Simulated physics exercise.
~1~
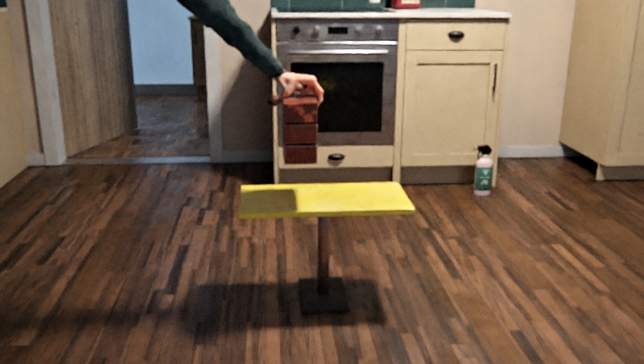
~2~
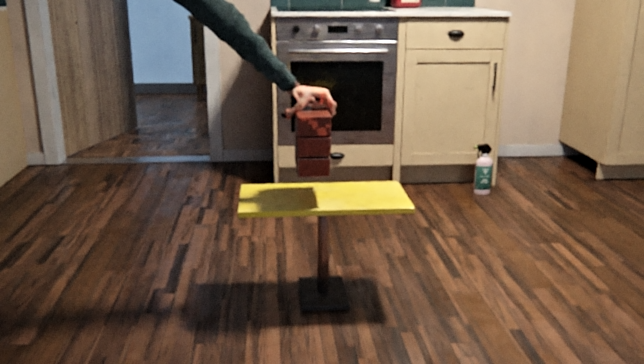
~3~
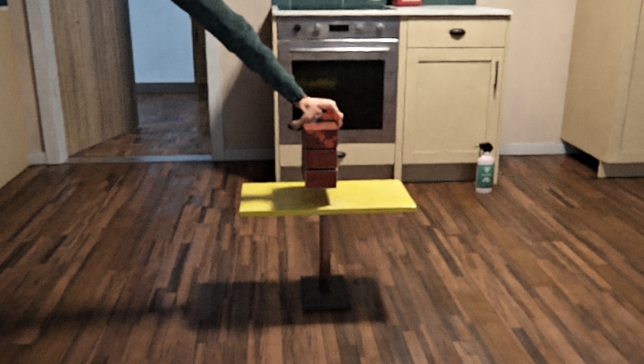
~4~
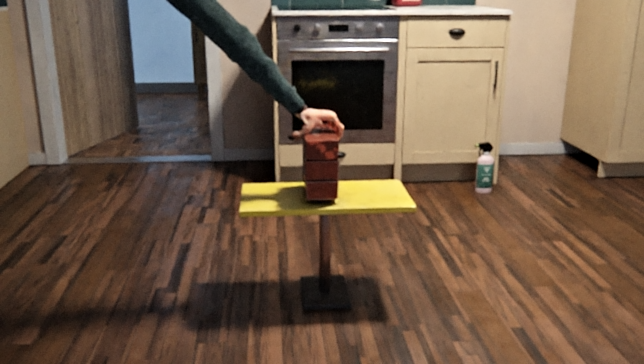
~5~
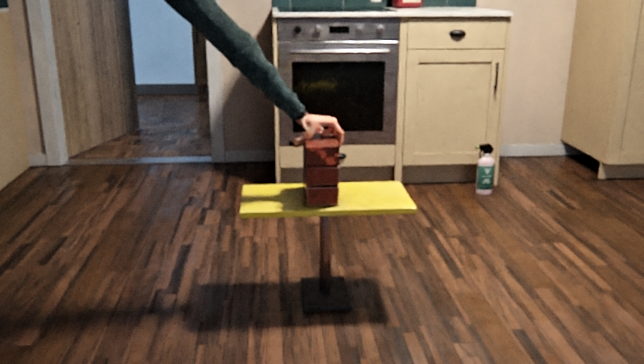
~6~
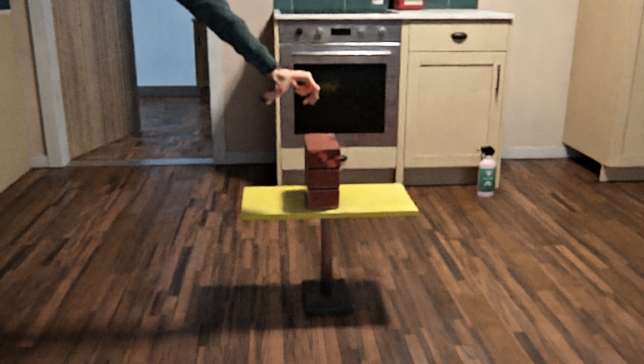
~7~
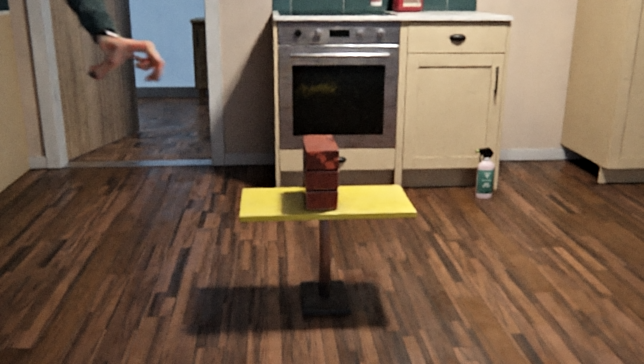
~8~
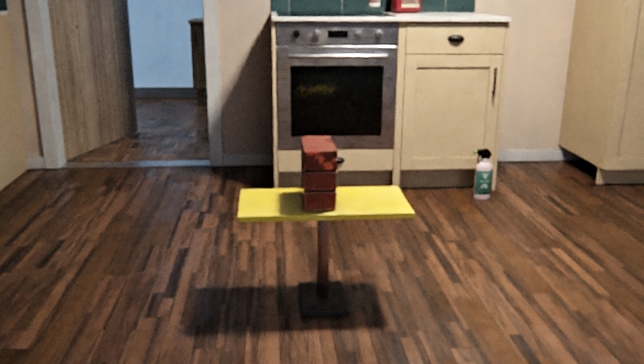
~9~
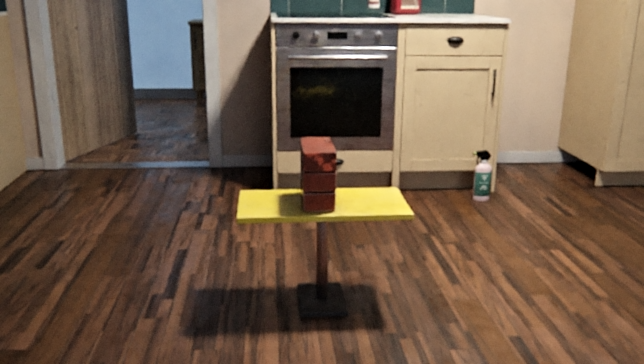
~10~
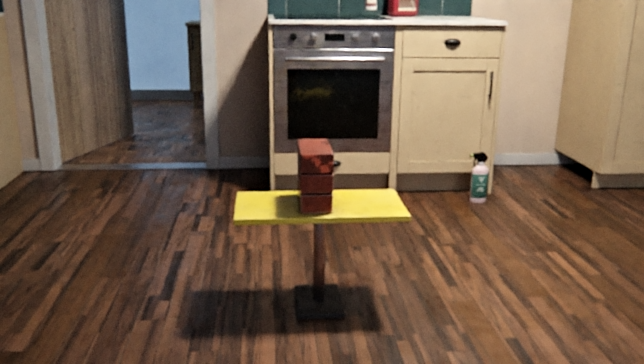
At the start, a hand reaching in from the upper left holds a small stack of reddish-brown bricks above a yellow side table, which stands on a single post on a wooden kitchen floor. The arm moves the bricks slightly to the right and lowers them towards the middle of the tabletop. They come to rest there while the fingers stay on top for a moment. The hand then lets go, lifts away and withdraws to the left, out of view. At the end, the table holds steady with the bricks standing on it.
